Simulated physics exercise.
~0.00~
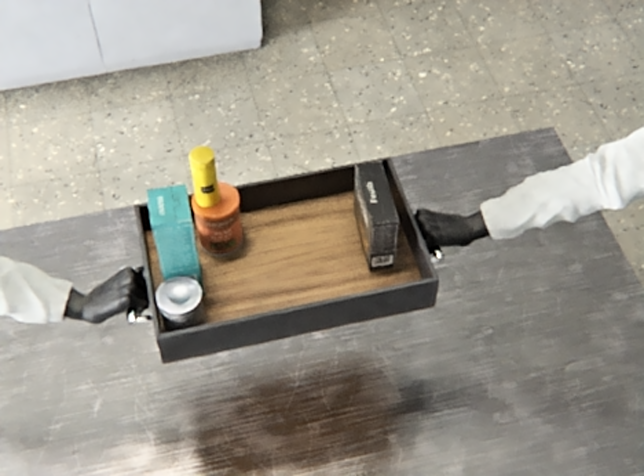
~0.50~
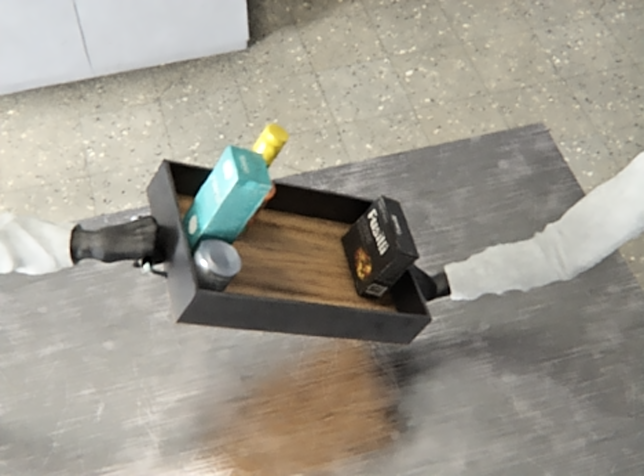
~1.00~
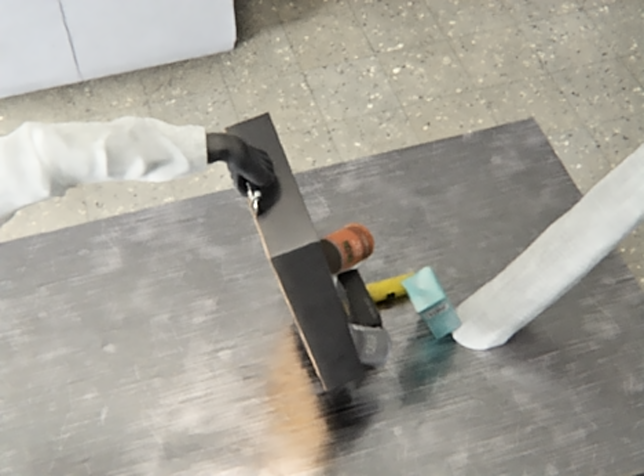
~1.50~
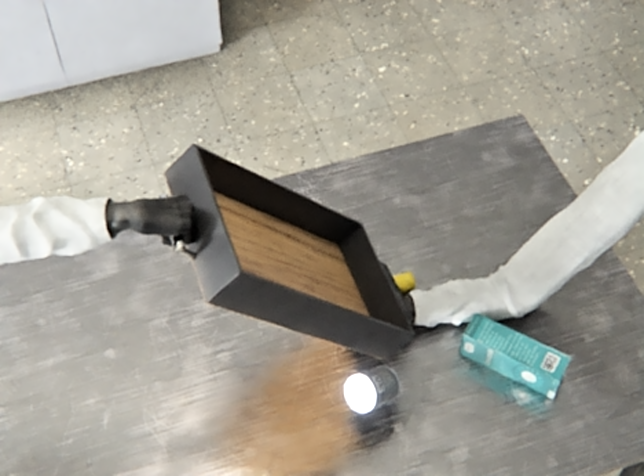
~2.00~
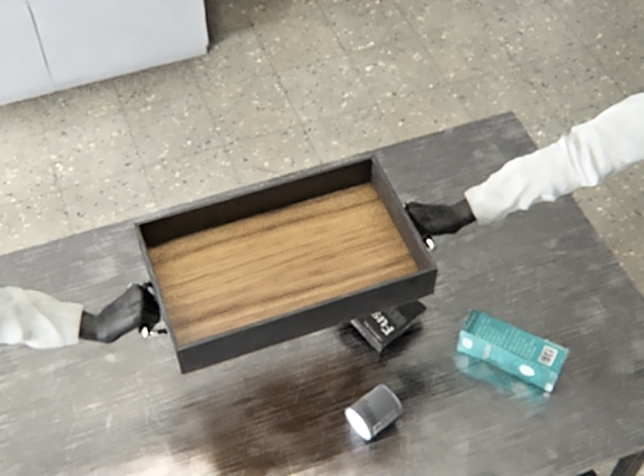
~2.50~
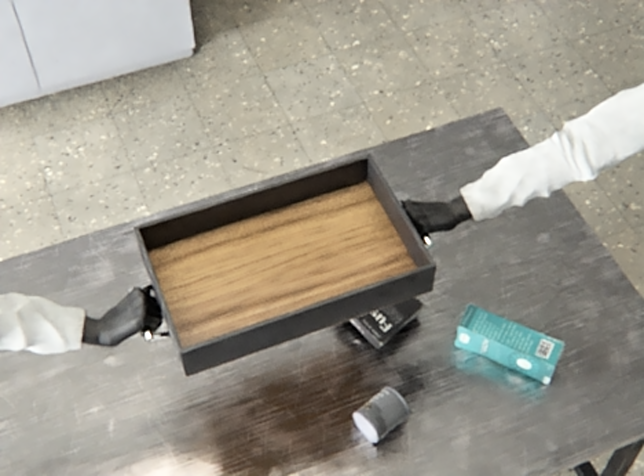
Above a dark tabletop, two gloved hands hold an open crate of containers and tip it steeply to the right, spilling everything out, then level it again, leaving it empty with a turquoise carton, grey tin and black packet lying on the table.
